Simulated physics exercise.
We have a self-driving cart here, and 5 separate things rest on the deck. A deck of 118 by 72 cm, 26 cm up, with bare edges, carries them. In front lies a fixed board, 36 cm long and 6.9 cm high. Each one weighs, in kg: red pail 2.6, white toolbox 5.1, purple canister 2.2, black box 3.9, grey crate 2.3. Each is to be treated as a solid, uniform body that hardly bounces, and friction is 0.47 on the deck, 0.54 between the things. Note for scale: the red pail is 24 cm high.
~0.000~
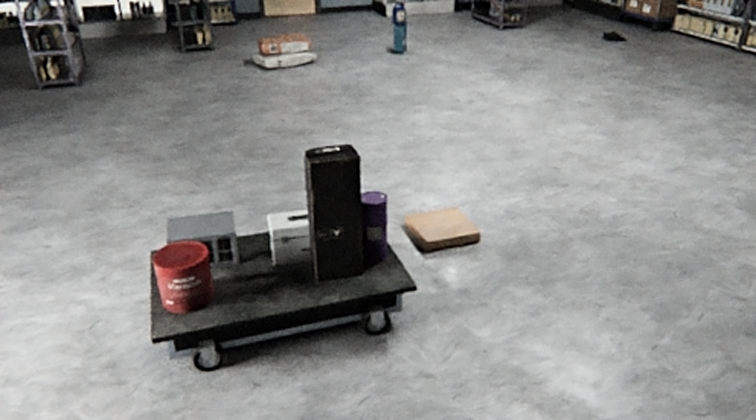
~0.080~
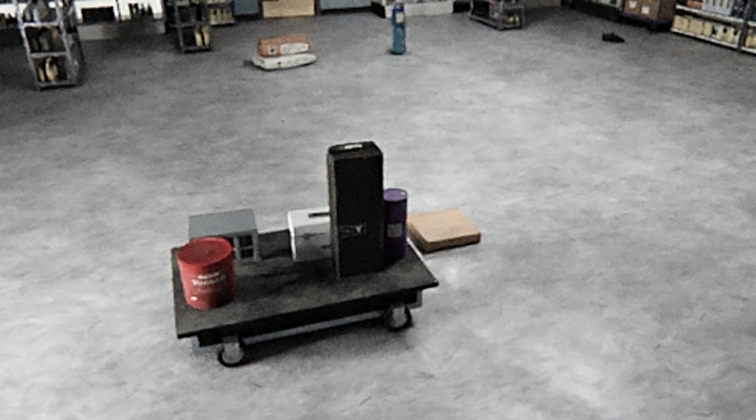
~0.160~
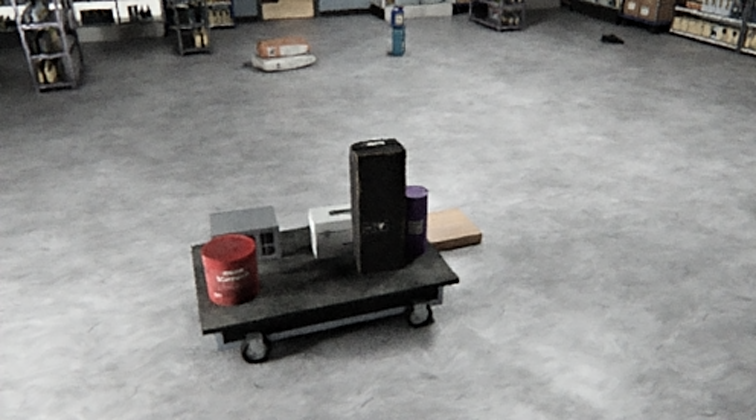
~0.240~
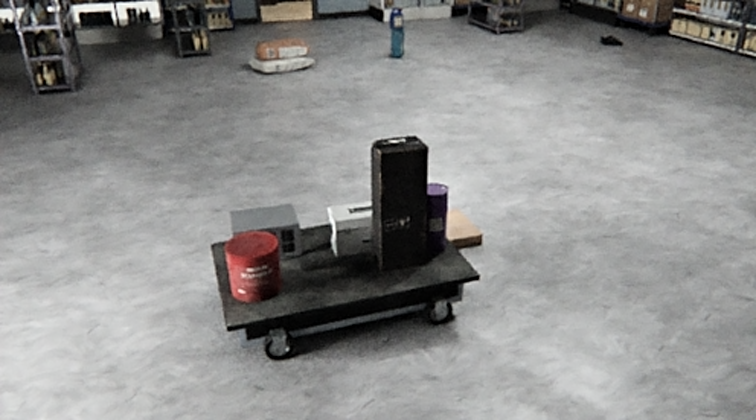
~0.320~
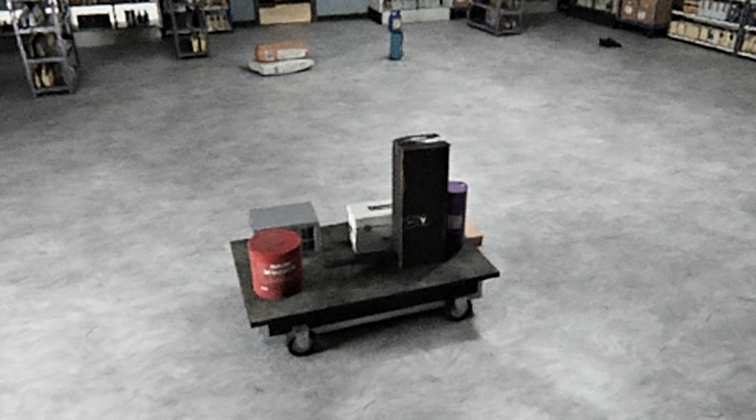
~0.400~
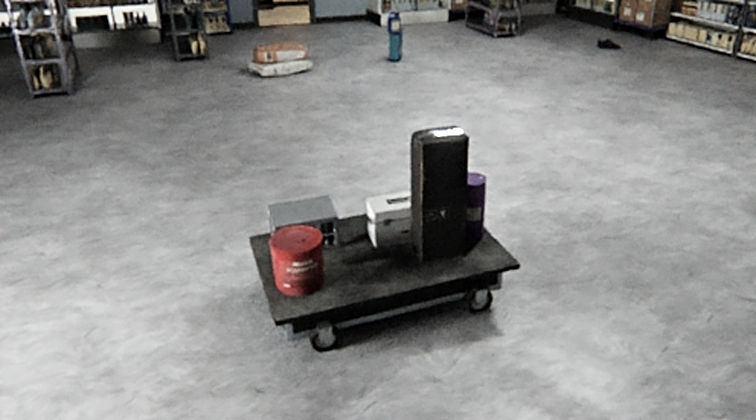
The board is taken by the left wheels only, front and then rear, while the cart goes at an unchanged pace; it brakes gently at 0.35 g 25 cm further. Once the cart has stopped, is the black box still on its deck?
It's off the cart.
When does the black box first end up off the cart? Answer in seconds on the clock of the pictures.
It happens at about 1.4 s.
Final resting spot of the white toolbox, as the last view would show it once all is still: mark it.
Look near (660, 182) and you'll find it.
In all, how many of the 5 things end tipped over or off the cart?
I get 2.
After 0.70 s, cart has run 91 cm; black box 20° off upright near (500, 188); purple canister 28° off upright; grey crate moved 2 cm.
After 1.30 s, cart has run 169 cm; black box 55° off upright near (624, 190); purple canister on its side; grey crate 14° off upright.
After 1.80 s, cart has run 217 cm; purple canister and black box now off the cart; grey crate moved 5 cm; white toolbox moved 5 cm.
In the end (2.3 s), off the cart, purple canister and black box; the other 3 under 10 cm from the start.
